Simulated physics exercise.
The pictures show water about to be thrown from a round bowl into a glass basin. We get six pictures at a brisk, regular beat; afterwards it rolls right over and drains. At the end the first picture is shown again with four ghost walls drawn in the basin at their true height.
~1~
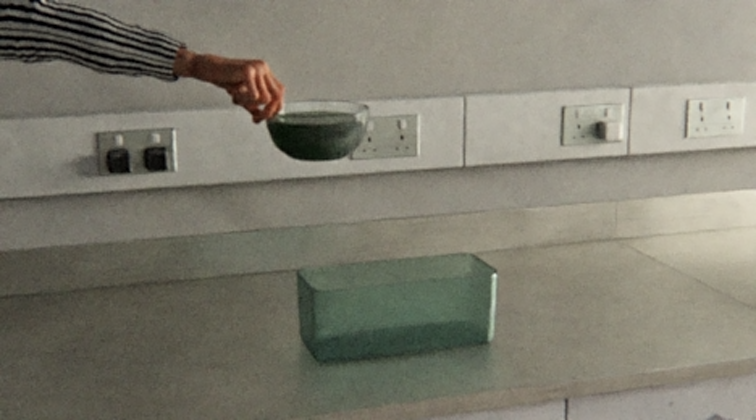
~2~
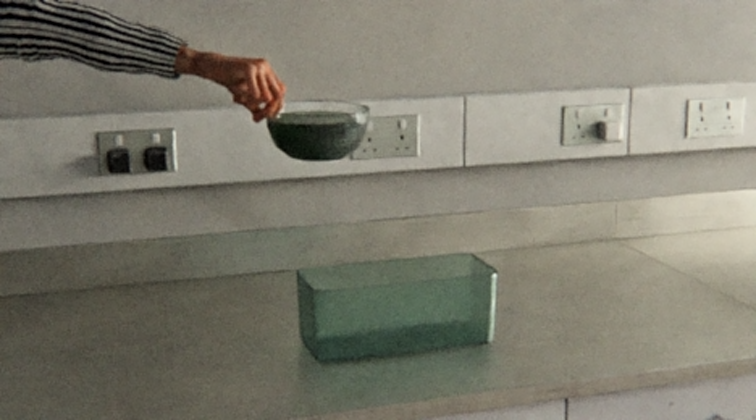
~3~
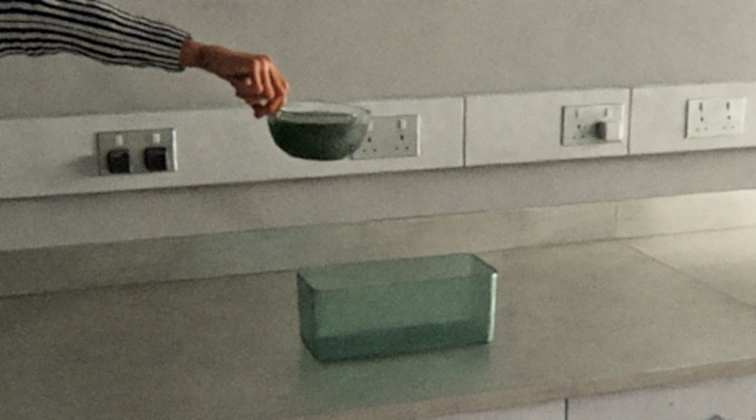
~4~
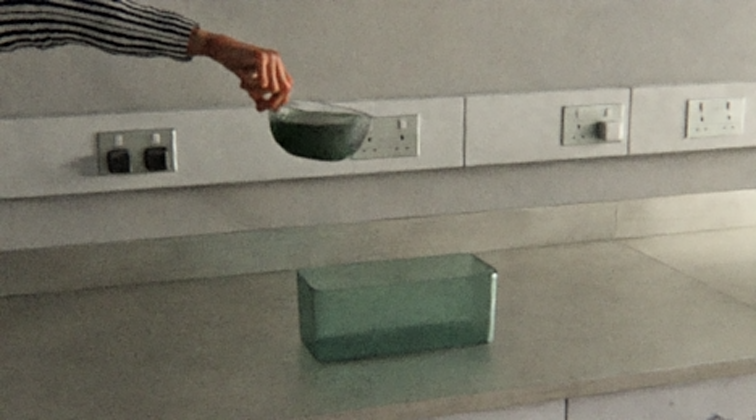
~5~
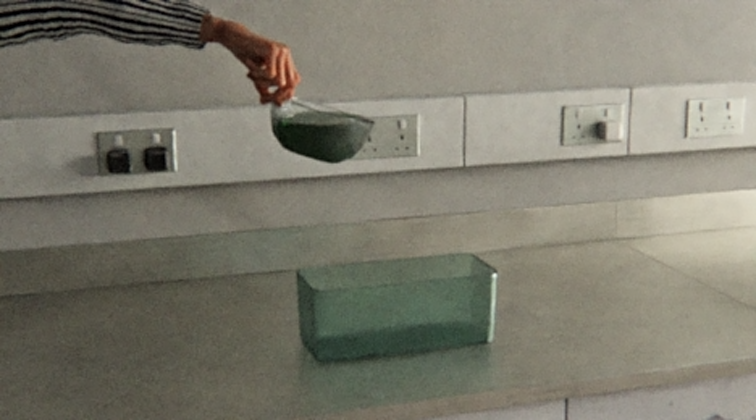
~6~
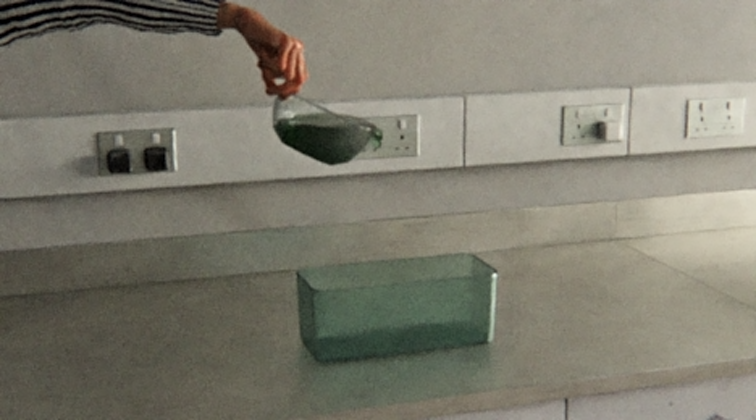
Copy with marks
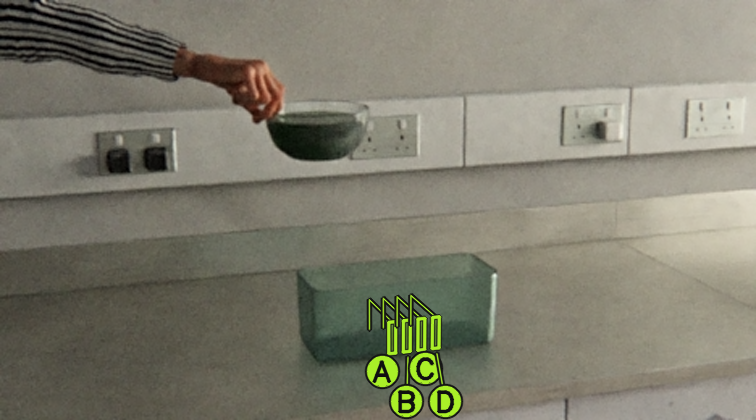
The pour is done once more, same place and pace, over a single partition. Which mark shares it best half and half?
Use place D.
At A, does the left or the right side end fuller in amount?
More ends on the right.
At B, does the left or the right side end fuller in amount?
The right one.
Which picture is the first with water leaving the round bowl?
Picture 5.
In lime, A at (393, 358); B at (407, 356); C at (422, 355); D at (436, 353).
For place A, about 6 % ends left of the wall and 92 % right of it.
For place B, about 19 % ends left of the wall and 80 % right of it.
For place C, about 32 % ends left of the wall and 66 % right of it.
For place D, about 53 % ends left of the wall and 45 % right of it.
